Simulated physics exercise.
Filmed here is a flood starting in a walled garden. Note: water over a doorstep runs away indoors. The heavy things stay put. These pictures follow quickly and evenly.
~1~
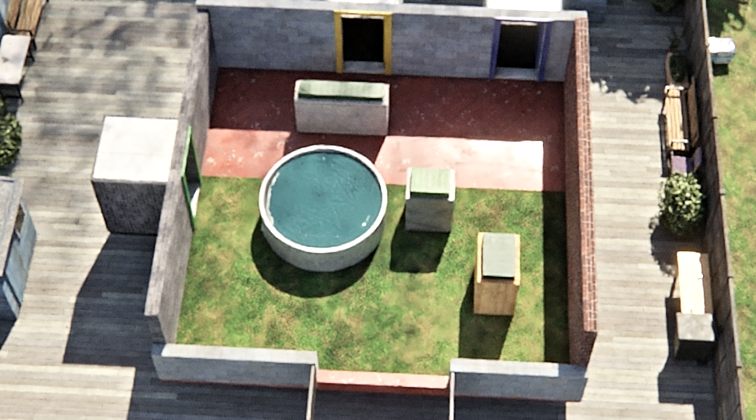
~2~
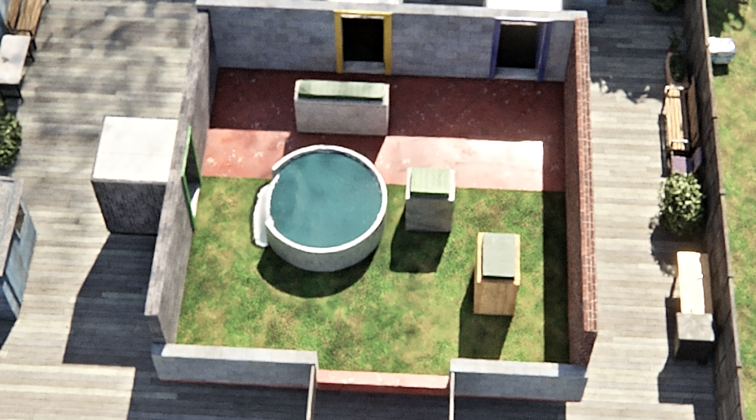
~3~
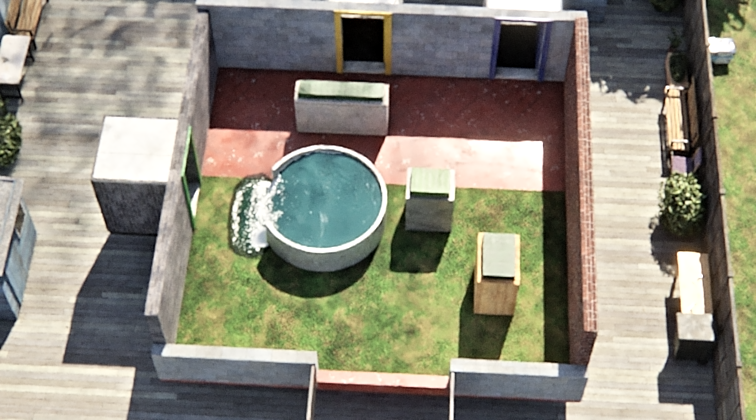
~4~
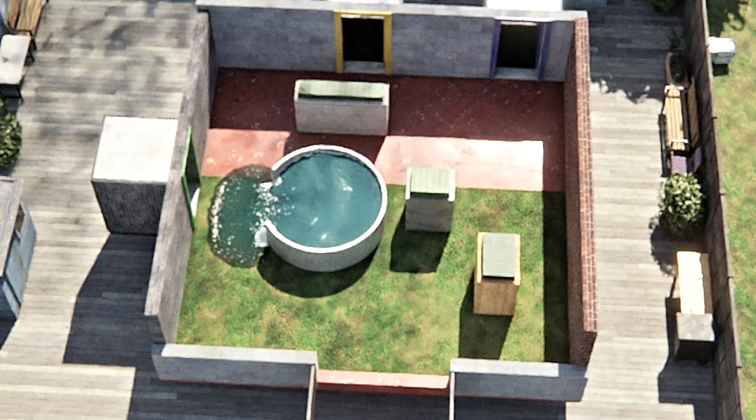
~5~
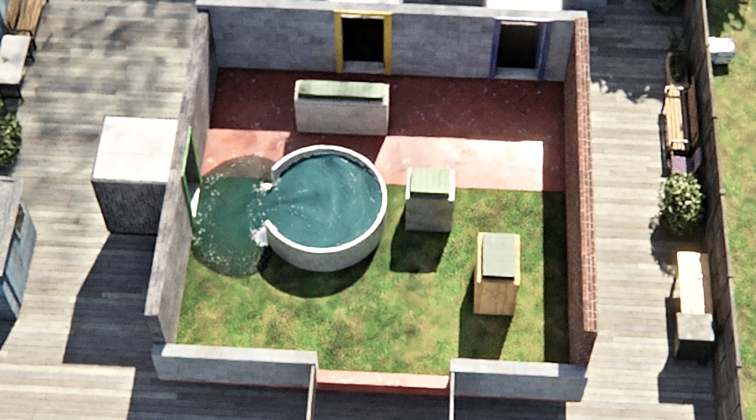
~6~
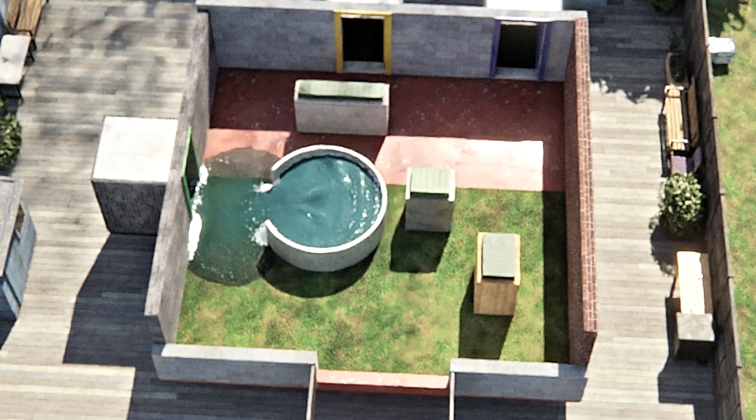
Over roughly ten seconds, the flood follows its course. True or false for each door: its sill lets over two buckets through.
The yellow door false; the green door true; the blue door false.
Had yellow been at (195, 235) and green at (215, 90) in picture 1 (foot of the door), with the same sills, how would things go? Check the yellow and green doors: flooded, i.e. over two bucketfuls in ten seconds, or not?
Result - yellow door: Goes past the limit; green door: Goes past the limit.
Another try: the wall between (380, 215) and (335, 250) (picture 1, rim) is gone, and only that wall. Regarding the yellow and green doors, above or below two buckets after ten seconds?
In short: The yellow door falls short; the green door falls short.
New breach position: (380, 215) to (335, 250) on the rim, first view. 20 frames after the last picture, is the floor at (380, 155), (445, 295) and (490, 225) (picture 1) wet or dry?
In the order given: Untouched, swamped and swamped.
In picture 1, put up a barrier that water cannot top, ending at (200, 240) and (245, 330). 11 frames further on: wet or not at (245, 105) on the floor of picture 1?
There: Under water.
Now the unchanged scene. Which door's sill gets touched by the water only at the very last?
My pick is the blue door.
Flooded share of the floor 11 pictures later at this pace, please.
Near 20 in a hundred.
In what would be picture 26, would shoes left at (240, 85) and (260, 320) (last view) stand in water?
Same order as asked: Drenched, drenched.
A moment on, water covers 15 % of the floor; the yellow door not reached, the green door far over two buckets in, the blue door not reached.
Next, water covers 20 % of the floor; the yellow door not reached, the green door far over two buckets in, the blue door not reached.
Then, water covers 35 % of the floor; the yellow door wet at the sill, nothing in, the green door far over two buckets in, the blue door not reached.
Later, water covers 55 % of the floor; the yellow door wet at the sill, nothing in, the green door far over two buckets in, the blue door wet at the sill, nothing in.
In the end, water covers 85 % of the floor; the yellow door wet at the sill, nothing in, the green door far over two buckets in, the blue door wet at the sill, nothing in.
